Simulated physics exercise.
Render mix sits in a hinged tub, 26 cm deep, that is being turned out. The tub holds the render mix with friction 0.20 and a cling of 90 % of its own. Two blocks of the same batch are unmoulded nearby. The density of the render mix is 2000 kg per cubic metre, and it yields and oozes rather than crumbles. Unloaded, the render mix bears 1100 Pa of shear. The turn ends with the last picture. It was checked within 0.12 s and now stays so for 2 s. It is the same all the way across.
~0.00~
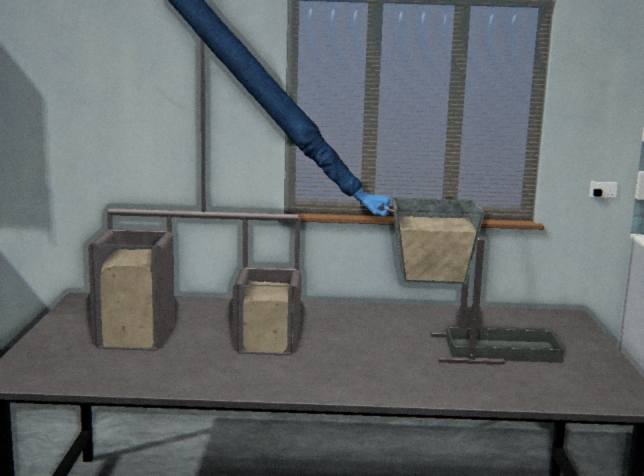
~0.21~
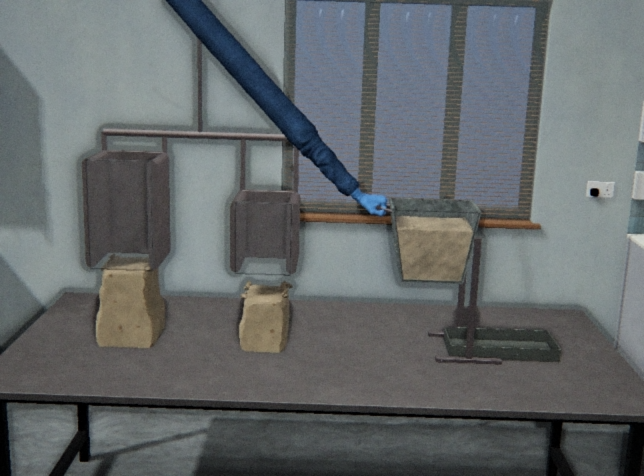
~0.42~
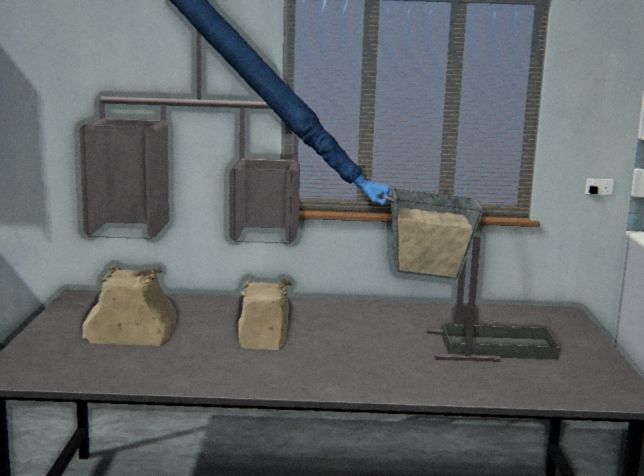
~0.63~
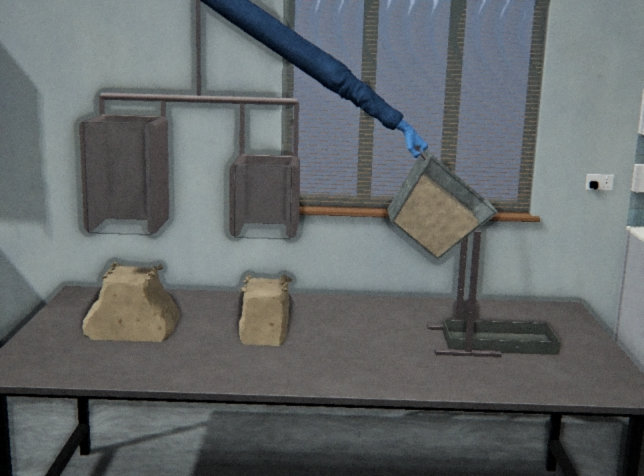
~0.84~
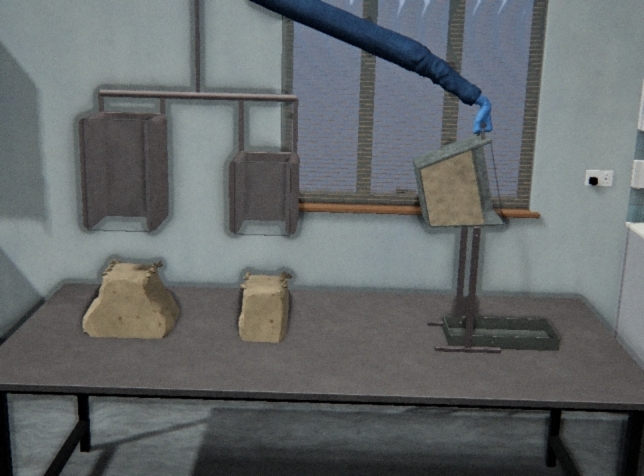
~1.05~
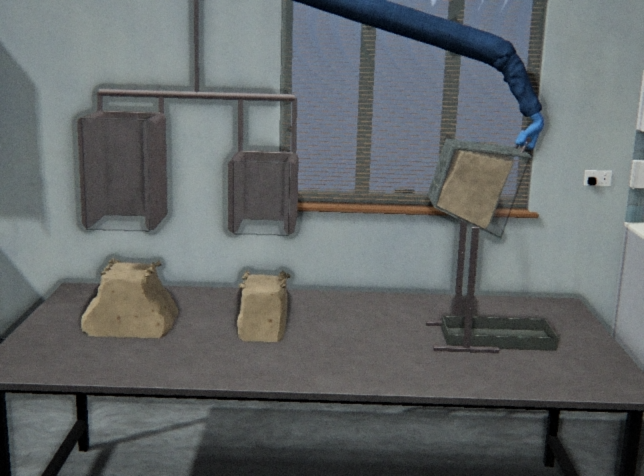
The clip opens on two sandy blocks in moulds beside a filled, hinged tub on a table. The moulds lift away, and the left block slumps shorter and wider while the right one barely changes. A blue-sleeved, gloved arm then swings the tub over clockwise past upright, its contents still inside.
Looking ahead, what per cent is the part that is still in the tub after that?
The part that is still in the tub after that is near 8 %.
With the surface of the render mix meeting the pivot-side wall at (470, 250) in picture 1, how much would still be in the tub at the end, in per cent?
It would be near 45 %.
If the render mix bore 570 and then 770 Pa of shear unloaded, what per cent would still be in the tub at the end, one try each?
In turn about 8 %, 4 %.
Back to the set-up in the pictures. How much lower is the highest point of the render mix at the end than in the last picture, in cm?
Some 15 cm.
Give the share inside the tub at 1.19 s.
About 95 %.
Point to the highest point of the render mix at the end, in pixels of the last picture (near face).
At about (448, 195).
After 1.19 s, the tub is at 105 degrees and holds 95 %.
After 1.36 s, the tub is at 105 degrees and holds 49 %.
After 1.53 s, the tub is at 105 degrees and holds 30 %.
After 1.70 s, the tub is at 105 degrees and holds 14 %.
After 3.05 s, the tub is at 105 degrees and holds 8 %.
